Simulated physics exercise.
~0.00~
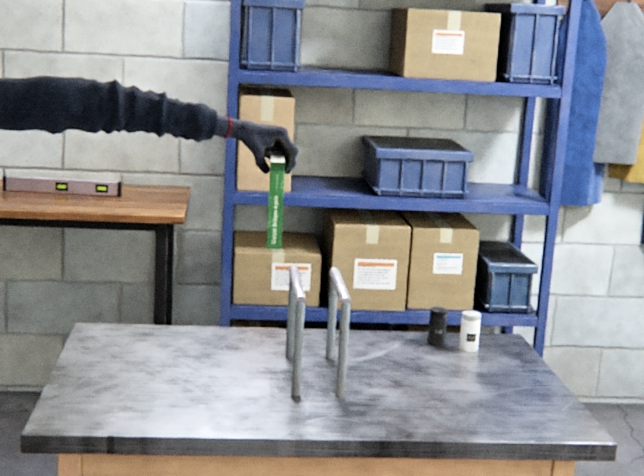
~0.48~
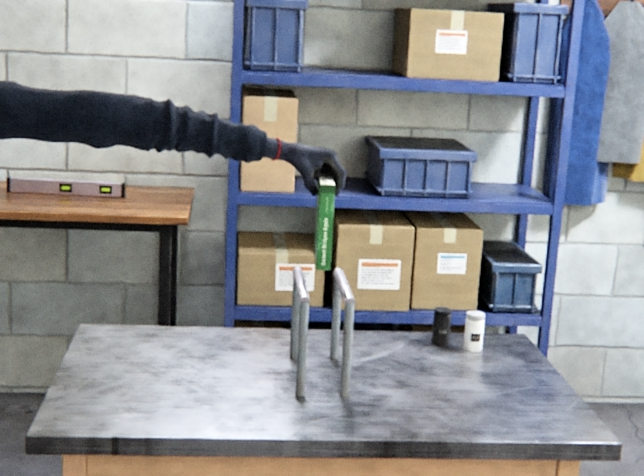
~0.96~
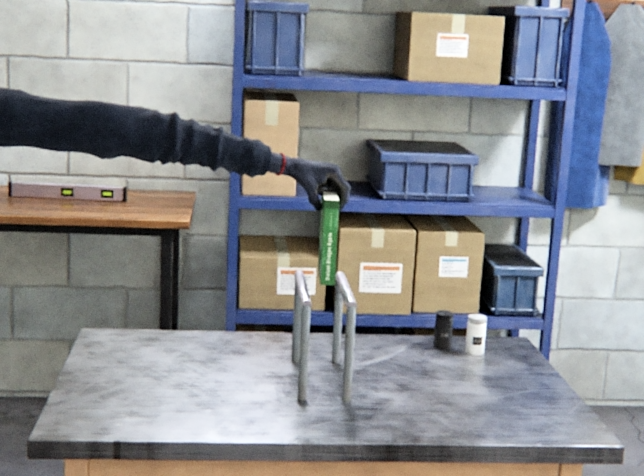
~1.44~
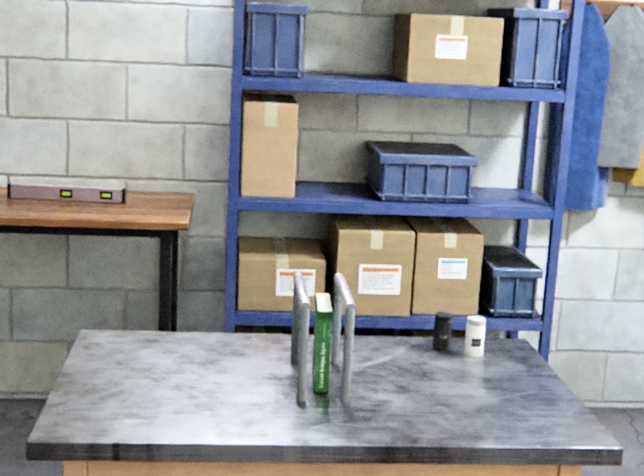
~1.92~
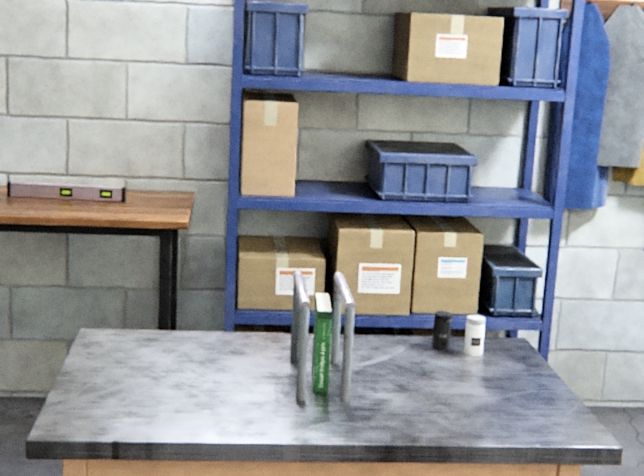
A gloved hand carried an upright green book rightward over two metal ledges on a table and lowered it toward the gap between them. The book went down through the gap and ended up standing on the tabletop, with the hand gone.
